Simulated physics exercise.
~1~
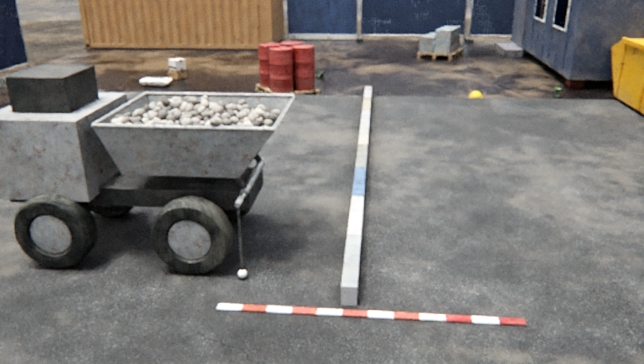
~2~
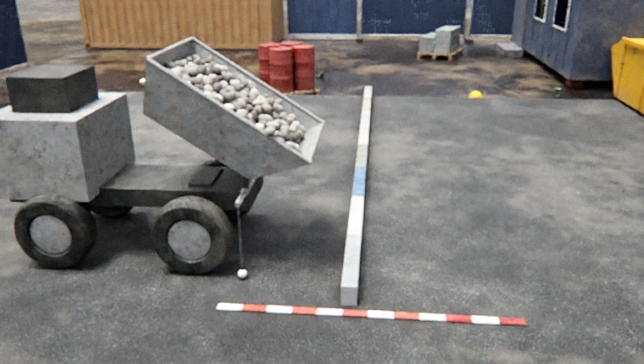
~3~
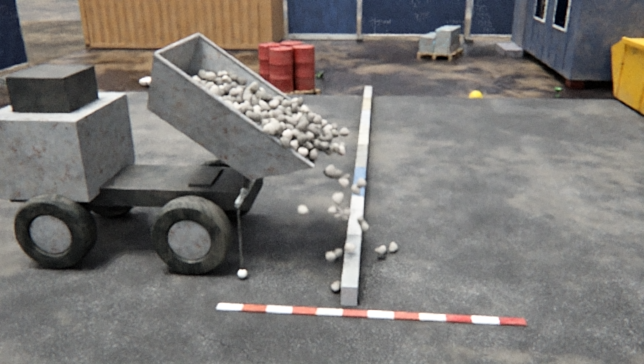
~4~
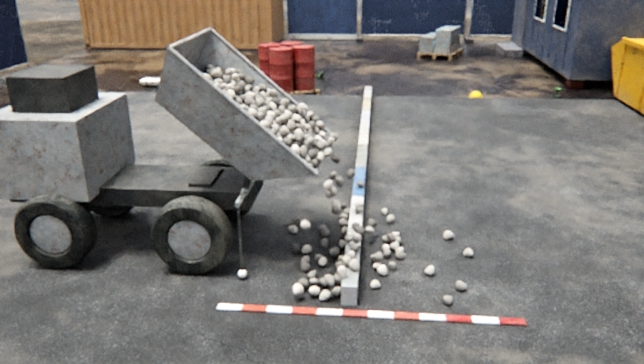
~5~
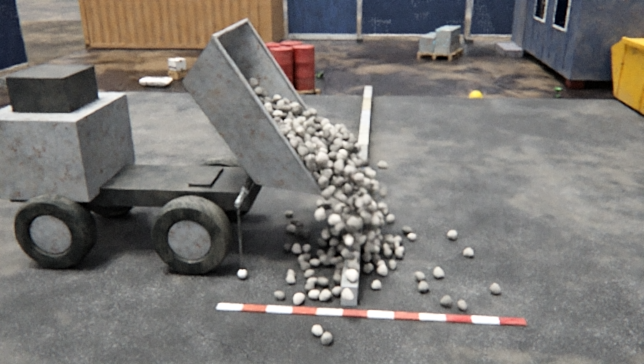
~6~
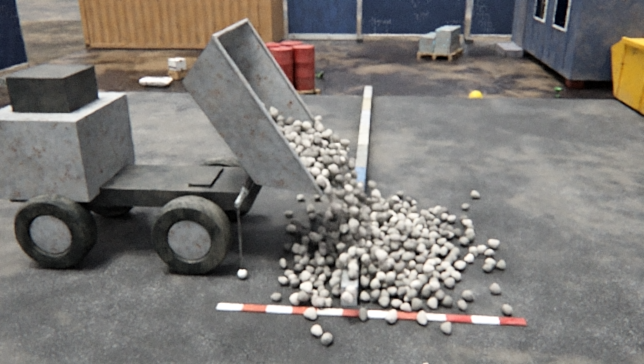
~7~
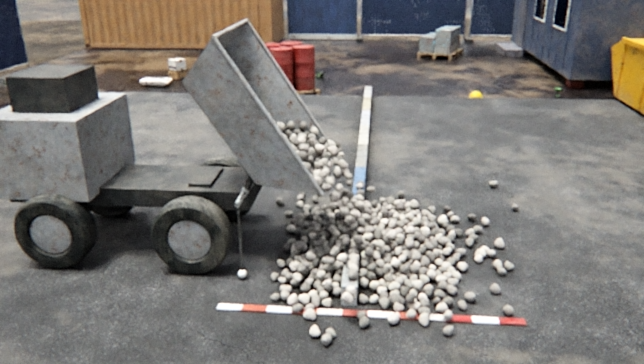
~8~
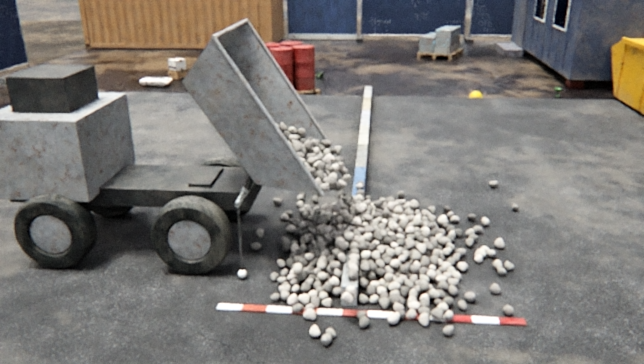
On a dark paved yard with red drums, a wooden-looking container and blue walls behind, a grey dumper stands at the left, its skip heaped with smooth pale stones. A long narrow kerb lies on the ground to its right, with a red and white staff in front. The skip tips up towards the right, and the first stones drop around the kerb. It then tilts more steeply, and the load pours out, burying the near part of the kerb and spreading beyond it. Finally the skip stays raised, some stones still inside, above a broad heap lying on both sides.
